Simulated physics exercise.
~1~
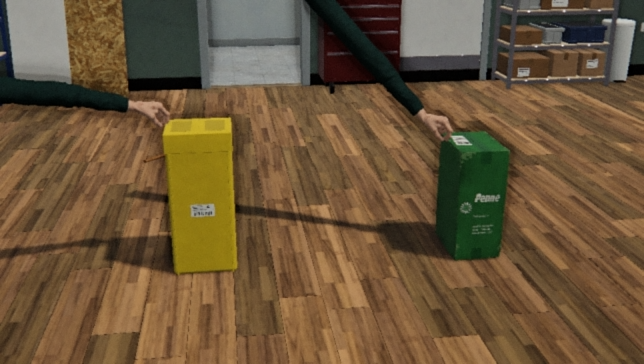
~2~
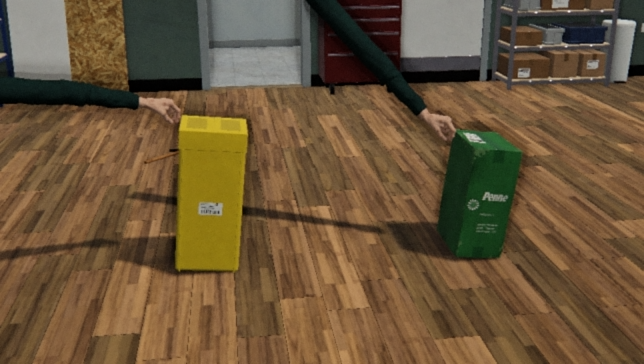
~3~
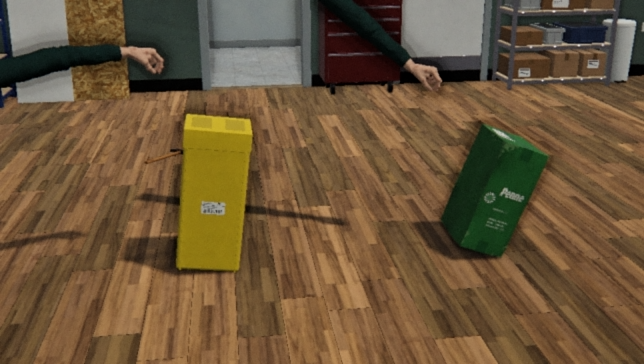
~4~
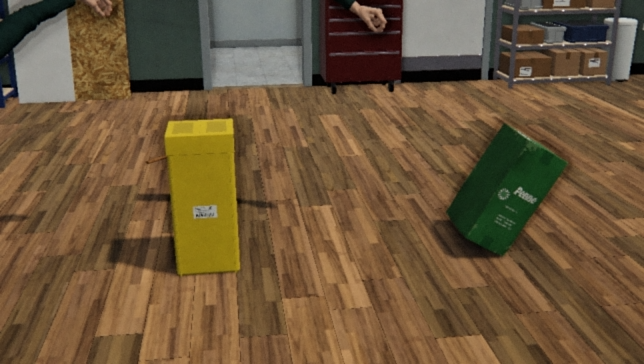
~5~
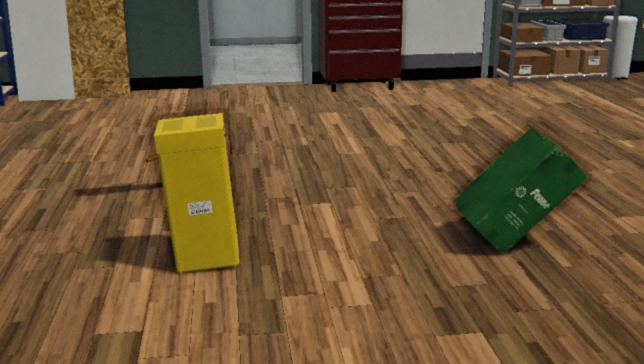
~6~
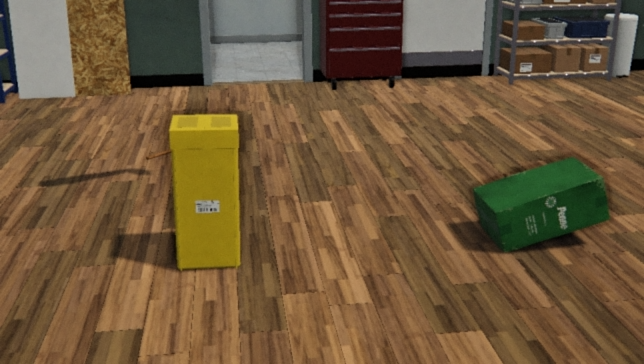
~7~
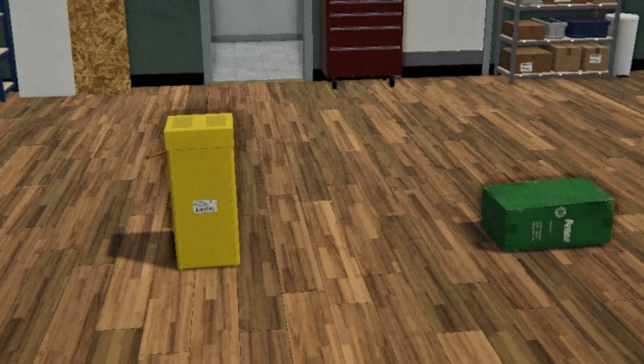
Two hands shove a yellow tote, which rocks upright, and a green parcel, which topples right.
